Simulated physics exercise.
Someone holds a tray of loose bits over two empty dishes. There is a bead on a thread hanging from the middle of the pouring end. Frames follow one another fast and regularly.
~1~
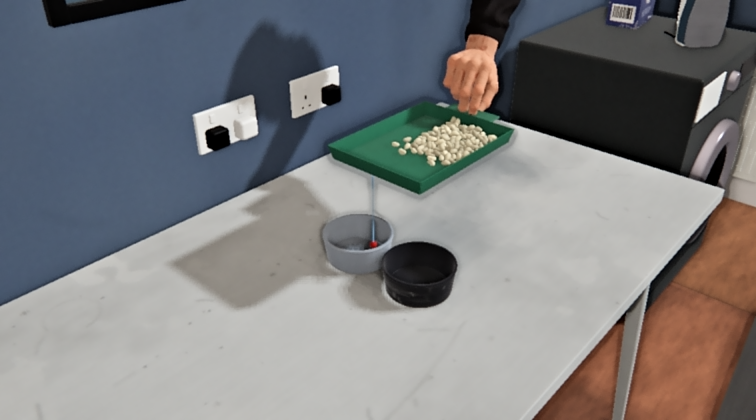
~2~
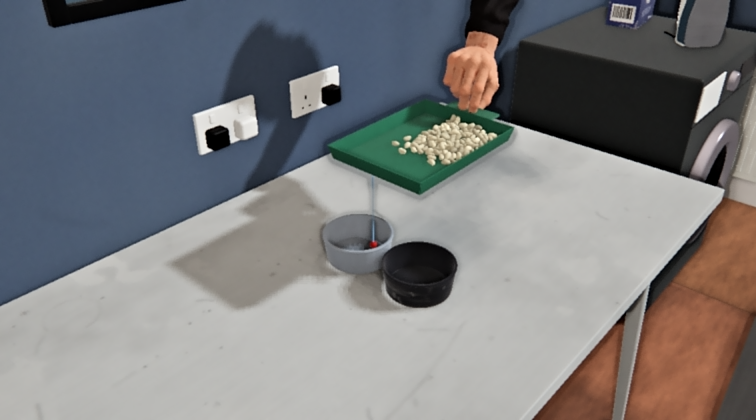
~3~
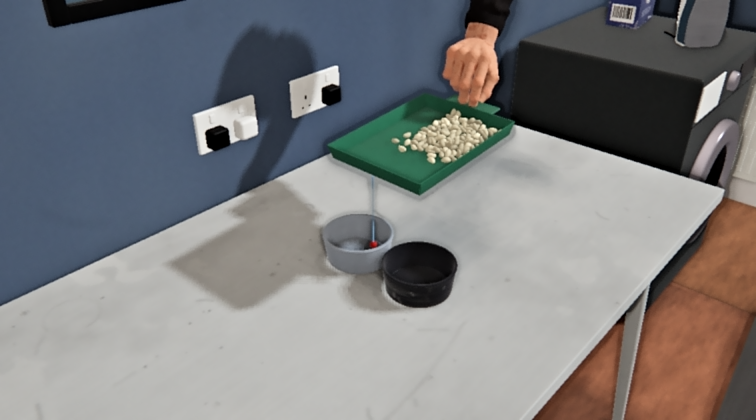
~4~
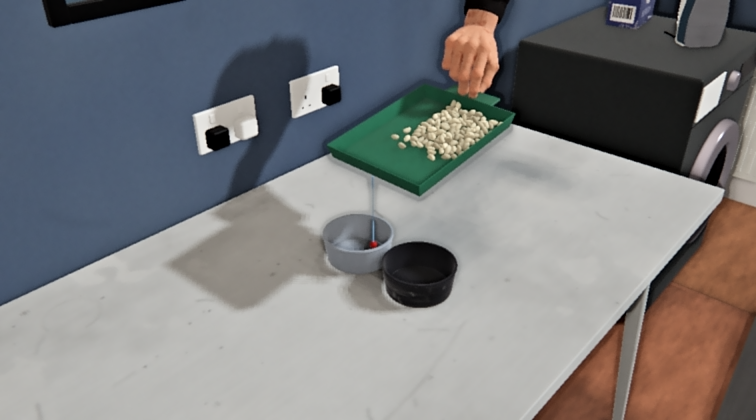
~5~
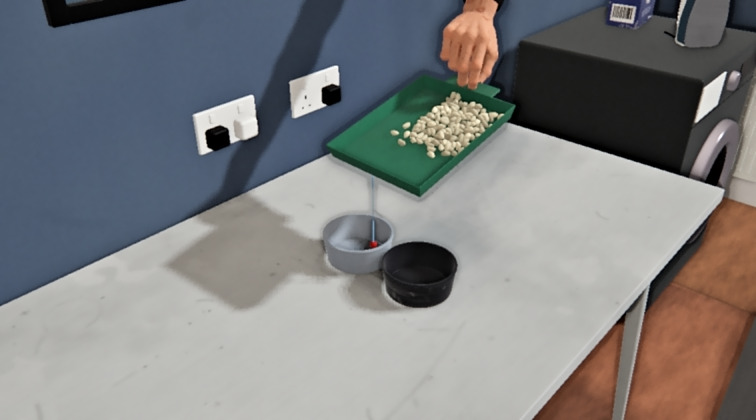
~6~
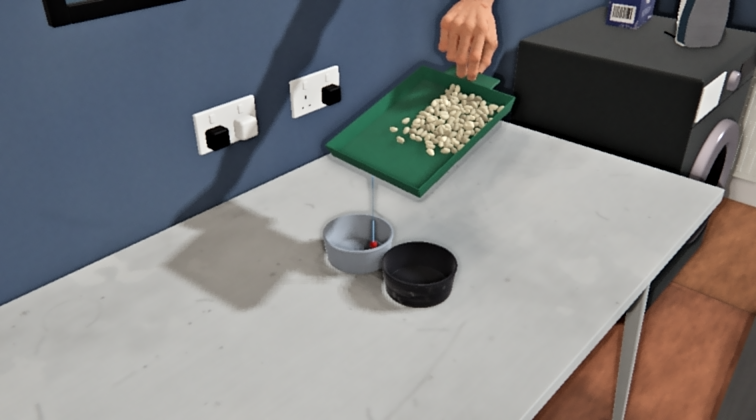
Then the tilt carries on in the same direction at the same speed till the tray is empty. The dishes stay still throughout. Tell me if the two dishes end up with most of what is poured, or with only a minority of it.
Only a minority.
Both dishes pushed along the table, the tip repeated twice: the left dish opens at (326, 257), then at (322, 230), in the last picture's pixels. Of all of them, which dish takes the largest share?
First try, the dish to the right; second try, the dish to the right.
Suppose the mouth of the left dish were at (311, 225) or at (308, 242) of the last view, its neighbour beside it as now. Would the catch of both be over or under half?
First try: Lower than half; second try: Higher than half.
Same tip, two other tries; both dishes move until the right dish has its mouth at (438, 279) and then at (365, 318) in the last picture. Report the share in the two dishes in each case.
First placement: 20 per cent; second placement: 20 per cent.
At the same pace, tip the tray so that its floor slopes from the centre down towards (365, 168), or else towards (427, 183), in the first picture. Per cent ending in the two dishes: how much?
I'd put it at some 10 % and then some 90 %.
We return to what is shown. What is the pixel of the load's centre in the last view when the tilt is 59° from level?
Roughly at (400, 166).
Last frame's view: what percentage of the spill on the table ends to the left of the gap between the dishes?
It comes to near 80 percent of the spill.
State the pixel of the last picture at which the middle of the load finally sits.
Resting centre, last frame: Roughly (365, 315).
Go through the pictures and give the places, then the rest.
In the first picture, corners of the pouring end near (333, 145) and (420, 180), level; middle of the load near (451, 142), white beans; left dish near (334, 256); right dish near (396, 289); bead on its thread near (373, 245).
In the second picture, corners of the pouring end near (333, 145) and (420, 180), level; middle of the load near (451, 141).
In the third picture, corners of the pouring end near (333, 145) and (420, 181), tipped barely, lowest at the right corner; middle of the load near (451, 137).
In the fourth picture, corners of the pouring end near (332, 144) and (419, 183), tipped a little, lowest at the right corner; middle of the load near (451, 132).
In the fifth picture, corners of the pouring end near (331, 144) and (419, 184), tipped a little, lowest at the right corner; middle of the load near (451, 126).
In the sixth picture, corners of the pouring end near (330, 144) and (418, 186), tipped clearly, lowest at the right corner; middle of the load near (450, 121); left dish near (334, 256); right dish near (396, 289).
Shortly afterwards, tray tipped steeply; all but a few on the tray; only a few in the air.
Next, tray tipped right over; the bulk on the tray; near a quarter outside both; only a few in the air.
Some moments later, tray tipped past a quarter turn; a little in the right dish; the bulk outside both.
In the end, tray tipped past a quarter turn; a little in the right dish; none at all in the left dish; the bulk outside both.
